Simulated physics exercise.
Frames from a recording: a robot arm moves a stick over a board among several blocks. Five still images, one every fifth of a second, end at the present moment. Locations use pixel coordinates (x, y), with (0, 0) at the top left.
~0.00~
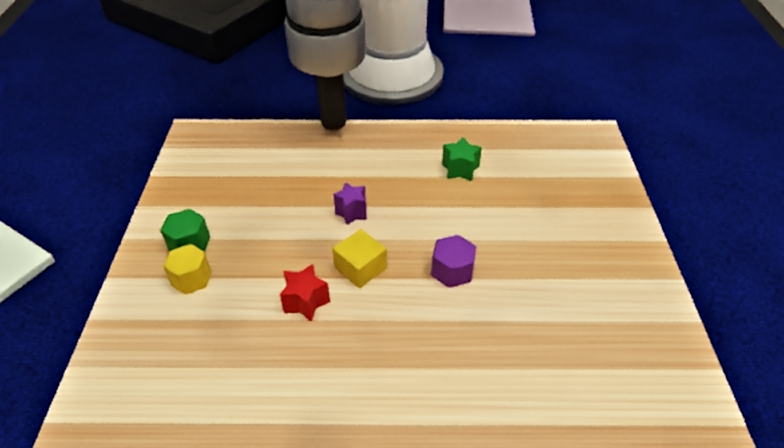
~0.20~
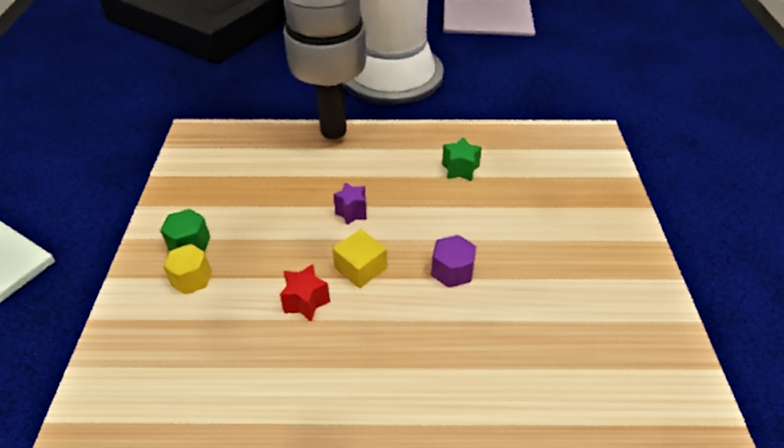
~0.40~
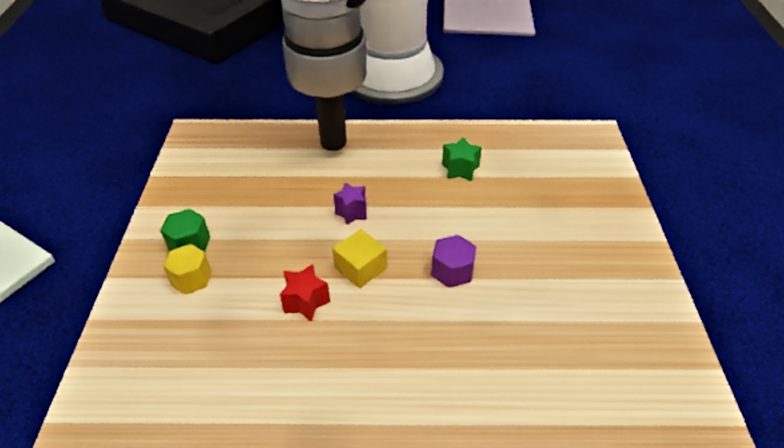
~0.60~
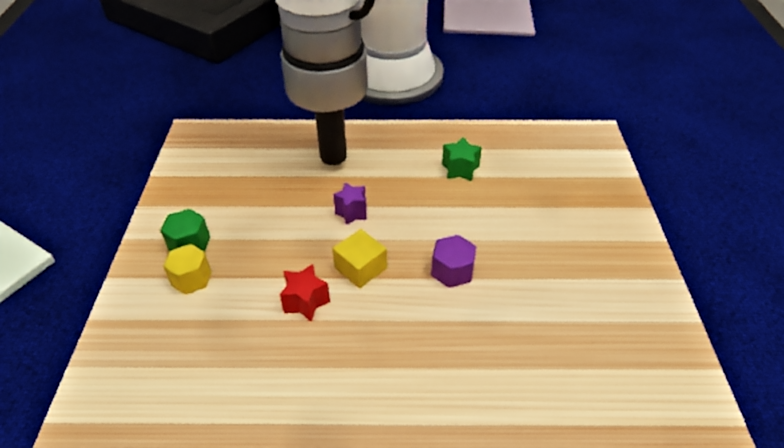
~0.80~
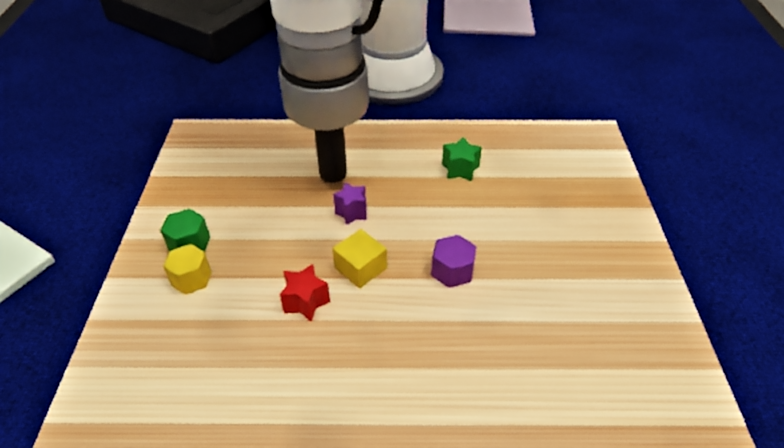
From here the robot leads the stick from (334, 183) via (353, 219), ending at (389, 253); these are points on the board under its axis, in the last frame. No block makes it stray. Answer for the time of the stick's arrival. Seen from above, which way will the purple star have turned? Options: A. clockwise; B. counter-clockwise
Option A.
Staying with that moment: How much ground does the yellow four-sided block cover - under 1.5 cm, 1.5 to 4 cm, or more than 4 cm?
The yellow four-sided block moves 1.5-4 cm.
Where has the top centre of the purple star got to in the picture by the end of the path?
When the path ends, it will be at (406, 252).
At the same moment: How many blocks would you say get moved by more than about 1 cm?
Most likely two.
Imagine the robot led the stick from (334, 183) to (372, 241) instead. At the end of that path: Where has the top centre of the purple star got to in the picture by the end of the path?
The spot you're after is about (382, 241) in the image.
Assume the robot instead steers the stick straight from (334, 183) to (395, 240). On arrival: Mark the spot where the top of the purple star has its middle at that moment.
At roughly (376, 237).
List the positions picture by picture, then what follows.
In the first frame, lower end of the stick at (334, 124), tops of blocks, purple star at (351, 193), yellow four-sided block at (360, 248), purple six-sided block at (455, 250).
In the second frame, stick at (334, 133), blocks as before.
In the third frame, stick at (334, 144), blocks as before.
In the fourth frame, stick at (334, 158), blocks as before.
In the fifth frame, stick at (334, 175), purple star at (351, 193), yellow four-sided block at (360, 248), purple six-sided block at (455, 250).
On the path given first. One third of the way, stick at (344, 200); purple star at (359, 207).
Two thirds of the way, stick at (364, 223); purple star at (379, 227), turned 25° clockwise; yellow four-sided block at (362, 257), turned 20° clockwise.
At the end, stick at (389, 246); purple star at (406, 252), turned 20° clockwise; yellow four-sided block at (368, 270), turned 75° clockwise; purple six-sided block not moved.
